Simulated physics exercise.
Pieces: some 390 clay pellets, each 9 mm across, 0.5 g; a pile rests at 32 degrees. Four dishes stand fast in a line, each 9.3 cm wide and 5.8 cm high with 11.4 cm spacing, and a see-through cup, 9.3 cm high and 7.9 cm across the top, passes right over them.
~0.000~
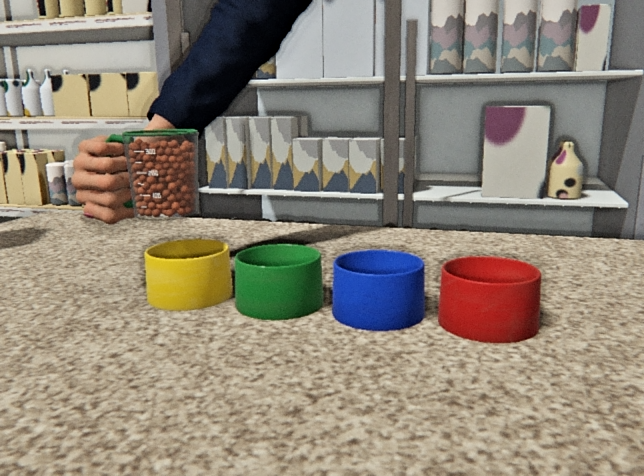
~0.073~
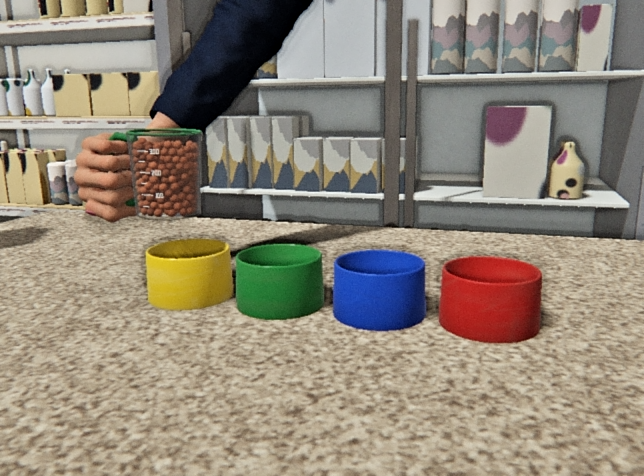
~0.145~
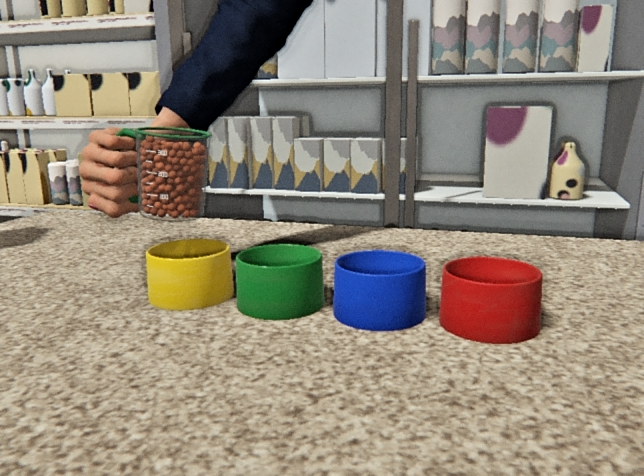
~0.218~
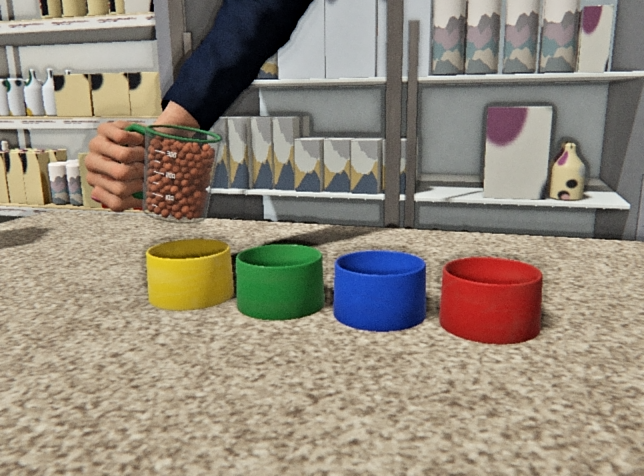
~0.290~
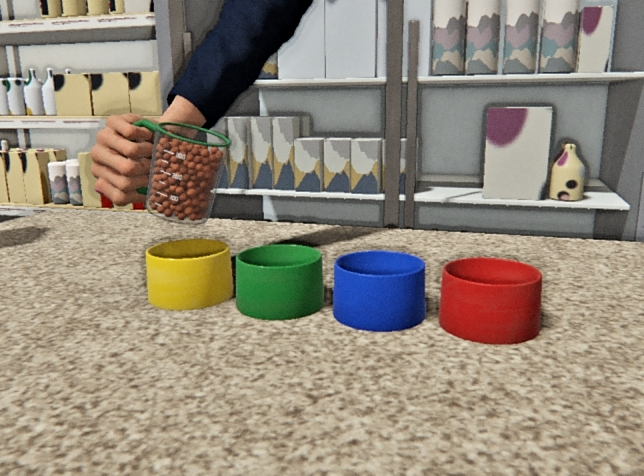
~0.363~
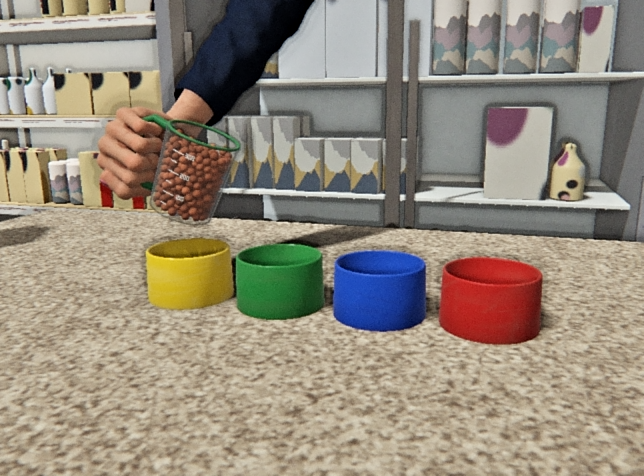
On a speckled counter before stocked shelves, a hand holds a clear cup of reddish-brown pellets behind a row of yellow, green, blue and red dishes, then moves it slightly right while gradually tilting it rightward.
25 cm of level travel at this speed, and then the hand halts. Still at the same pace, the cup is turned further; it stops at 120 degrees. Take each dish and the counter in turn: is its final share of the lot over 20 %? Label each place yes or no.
Red: No. Blue: Yes. Green: No. Yellow: No. Counter: No.
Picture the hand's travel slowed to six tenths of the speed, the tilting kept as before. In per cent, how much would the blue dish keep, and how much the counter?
In that case: Blue 0, and counter 30.
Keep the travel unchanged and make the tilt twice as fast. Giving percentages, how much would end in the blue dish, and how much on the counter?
Shares: Blue 0, counter 20.
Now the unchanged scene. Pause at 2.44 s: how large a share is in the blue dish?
90 % so far.
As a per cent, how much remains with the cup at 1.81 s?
About 20 per cent.
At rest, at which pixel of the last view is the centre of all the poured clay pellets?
Centre at rest, approx.: (383, 287) px.
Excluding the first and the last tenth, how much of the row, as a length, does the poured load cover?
It spans roughly 6 centimetres along the row.
Then, at 1.23 s, tilt 88 degrees; cup holds 95 %.
After 1.81 s, tilt 120 degrees; cup holds 20 %, blue 75 %.
Then, at 2.44 s, tilt 120 degrees; cup holds 0 %, blue 90 %.
At rest (2.7 s), red 0 %, blue 90 %, green 0 %, yellow 0 %, counter 5 %.
